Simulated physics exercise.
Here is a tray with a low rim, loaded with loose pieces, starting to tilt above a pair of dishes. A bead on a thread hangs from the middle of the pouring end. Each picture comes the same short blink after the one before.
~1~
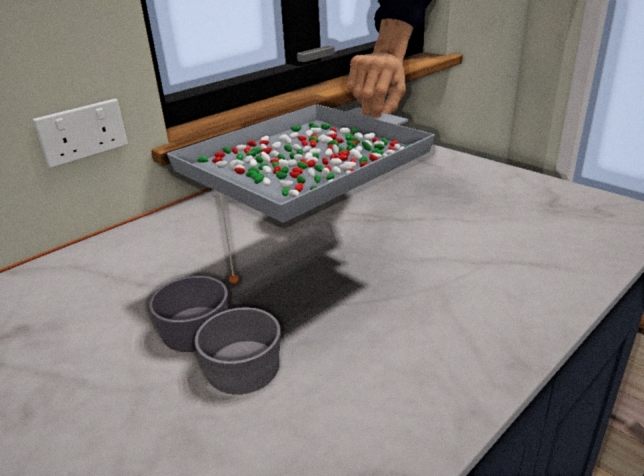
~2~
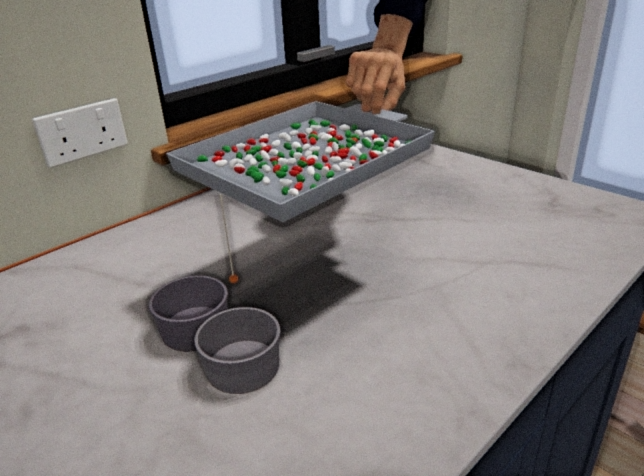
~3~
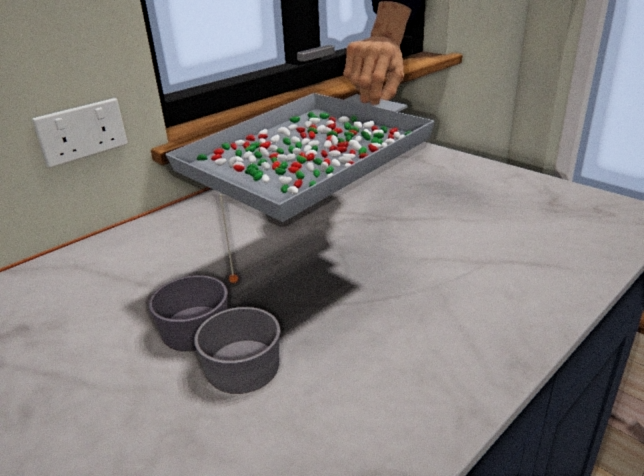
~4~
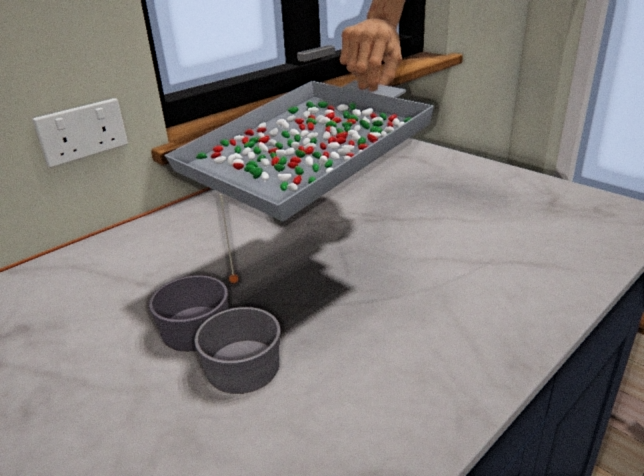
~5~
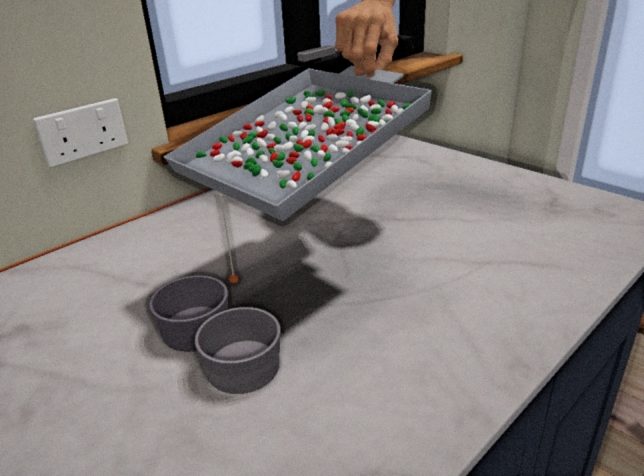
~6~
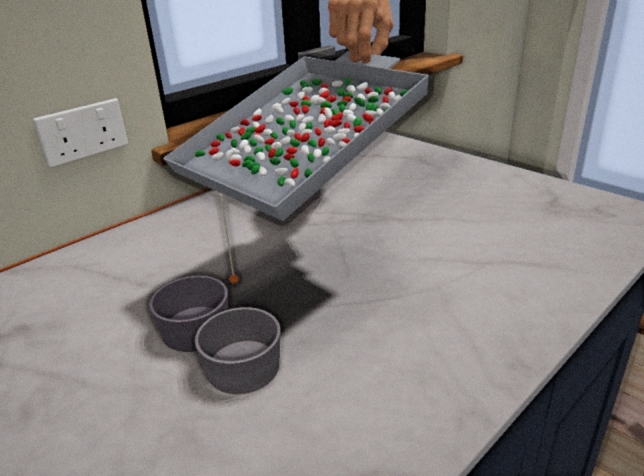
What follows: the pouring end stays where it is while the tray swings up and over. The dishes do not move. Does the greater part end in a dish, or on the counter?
They take more than half between them.
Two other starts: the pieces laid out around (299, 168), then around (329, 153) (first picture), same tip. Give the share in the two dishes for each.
In turn 70 and 60 in a hundred.
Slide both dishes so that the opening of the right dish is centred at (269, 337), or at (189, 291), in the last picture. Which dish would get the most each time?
In turn: The left one; right.
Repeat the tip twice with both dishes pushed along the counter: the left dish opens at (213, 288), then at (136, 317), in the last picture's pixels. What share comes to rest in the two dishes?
In turn 30 and 20 in a hundred.
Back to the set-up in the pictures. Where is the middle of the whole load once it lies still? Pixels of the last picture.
At about (191, 333).
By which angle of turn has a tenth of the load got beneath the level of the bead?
At about 85°.
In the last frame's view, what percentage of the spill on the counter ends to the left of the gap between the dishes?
Some 100 per cent.
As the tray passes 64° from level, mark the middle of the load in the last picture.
Near (221, 169).
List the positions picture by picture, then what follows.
In the first frame, corners of the pouring end near (172, 153) and (281, 202), level; middle of the load near (309, 156), jelly beans; left dish near (160, 328); right dish near (207, 368); bead on its thread near (234, 279).
In the second frame, corners of the pouring end near (171, 153) and (281, 202), level; middle of the load near (309, 154).
In the third frame, corners of the pouring end near (170, 153) and (280, 202), tipped barely, level across its low end; middle of the load near (308, 149).
In the fourth frame, corners of the pouring end near (169, 155) and (279, 202), tipped a little, level across its low end; middle of the load near (307, 142).
In the fifth frame, corners of the pouring end near (168, 156) and (277, 203), tipped a little, level across its low end; middle of the load near (305, 134).
In the sixth frame, corners of the pouring end near (167, 157) and (276, 203), tipped clearly, level across its low end; middle of the load near (302, 127); left dish near (160, 328); right dish near (207, 368).
Shortly afterwards, tray tipped steeply; all but a few on the tray; only a few in the air.
Next, tray tipped past a quarter turn; near half on the tray; a little in the right dish; a little in the left dish; a little outside both; near a quarter in the air.
Some moments later, tray tipped past a quarter turn; near a third in the right dish; near a third in the left dish; near a quarter outside both.
In the end, tray tipped past a quarter turn; near a third in the right dish; near a third in the left dish; near a quarter outside both.
